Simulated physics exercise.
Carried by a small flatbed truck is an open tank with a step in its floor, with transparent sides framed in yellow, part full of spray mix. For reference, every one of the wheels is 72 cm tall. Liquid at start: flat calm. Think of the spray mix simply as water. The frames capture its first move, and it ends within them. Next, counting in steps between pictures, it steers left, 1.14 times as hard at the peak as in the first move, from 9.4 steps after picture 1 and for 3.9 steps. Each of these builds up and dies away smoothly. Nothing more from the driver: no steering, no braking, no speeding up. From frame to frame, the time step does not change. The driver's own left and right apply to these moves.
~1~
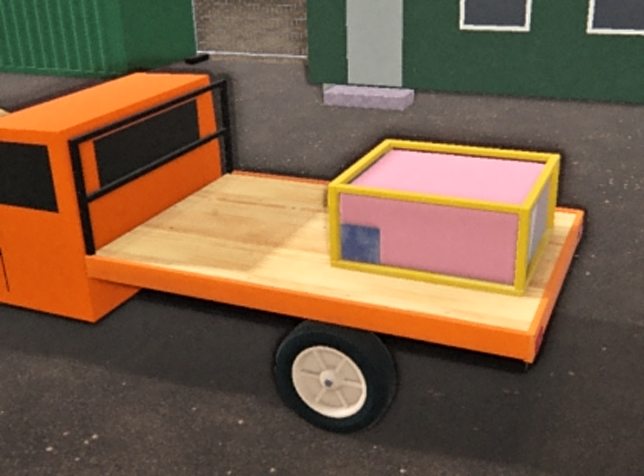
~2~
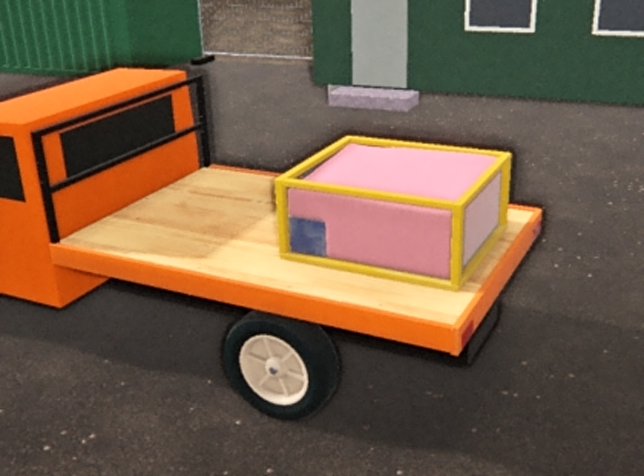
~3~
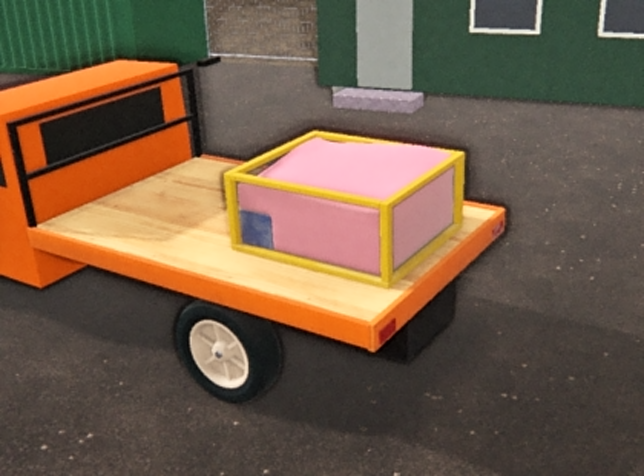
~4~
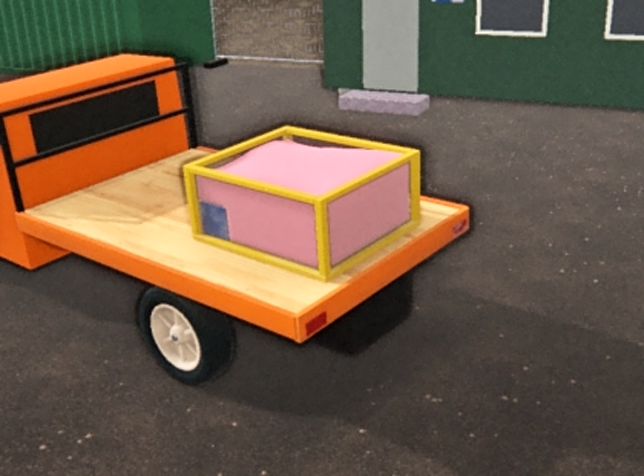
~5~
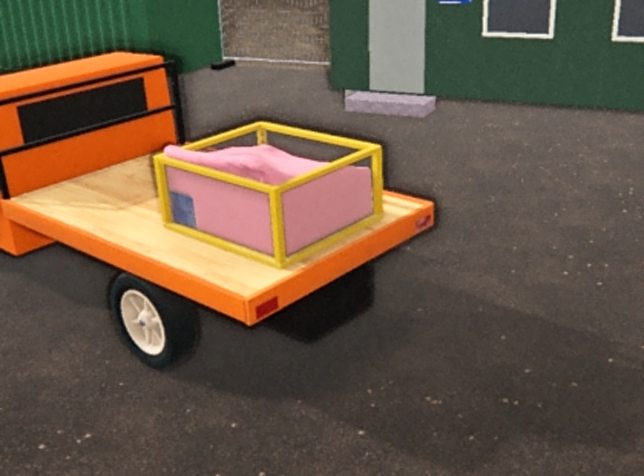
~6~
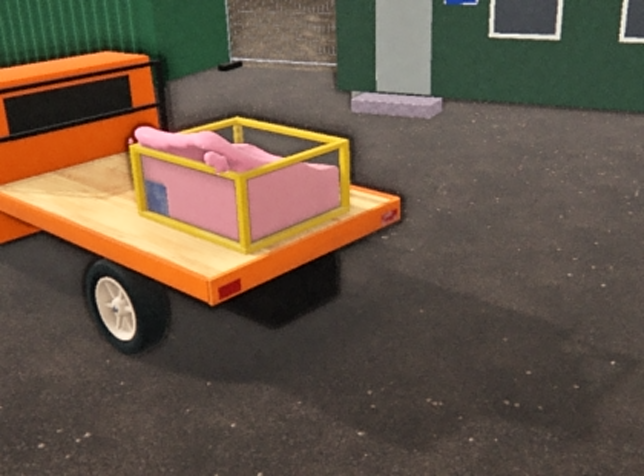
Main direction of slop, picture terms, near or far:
Far.
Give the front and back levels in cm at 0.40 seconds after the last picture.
Level, front = 38 cm; level, back = 40 cm.
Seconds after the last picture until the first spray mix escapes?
It happens at some 0.3 s.
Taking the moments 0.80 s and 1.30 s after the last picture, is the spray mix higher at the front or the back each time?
The surface rises towards the forward end and then towards the rear end.
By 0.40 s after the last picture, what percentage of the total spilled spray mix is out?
I'd say somewhere near 30 per cent.
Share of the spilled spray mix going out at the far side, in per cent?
Share: Around 50%.
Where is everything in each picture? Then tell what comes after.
In the first frame, the surface is at (398, 153) by the front wall; at (536, 166) by the back wall; it shows no tilt against the walls; edge of the step at (360, 227); the front is on the left, levels are read along the far wall; a wheel hub at (326, 386).
In the second frame, the surface is at (356, 145) by the front wall; at (486, 160) by the back wall; it climbs 4° towards the far side.
In the third frame, the surface is at (320, 141) by the front wall; at (438, 155) by the back wall; it climbs 6° towards the far side.
In the fourth frame, the surface is at (289, 142) by the front wall; at (393, 156) by the back wall; it climbs 3° towards the right end.
In the fifth frame, the surface is at (262, 147) by the front wall; at (356, 168) by the back wall; it climbs 17° towards the near side.
In the sixth frame, the surface is at (238, 145) by the front wall; at (324, 167) by the back wall; it climbs 23° towards the near side; a wheel hub at (111, 311).
Then, 0.40 s after the last picture, the surface is 37 cm up at the front and 41 cm at the back; 7 per cent is out, over the near side, a little elsewhere.
Then, 0.80 s after the last picture, the surface is 44 cm up at the front and 40 cm at the back; 9 per cent is out, over the near side, a little elsewhere.
Then, 1.30 s after the last picture, the surface is 33 cm up at the front and 39 cm at the back; 24 per cent is out, over the far side and the near side, a little elsewhere.
Then, 3.73 s after the last picture, 28 per cent is out, over the far side and the near side, a little elsewhere; the near side has passed 9 per cent and the far side 15.
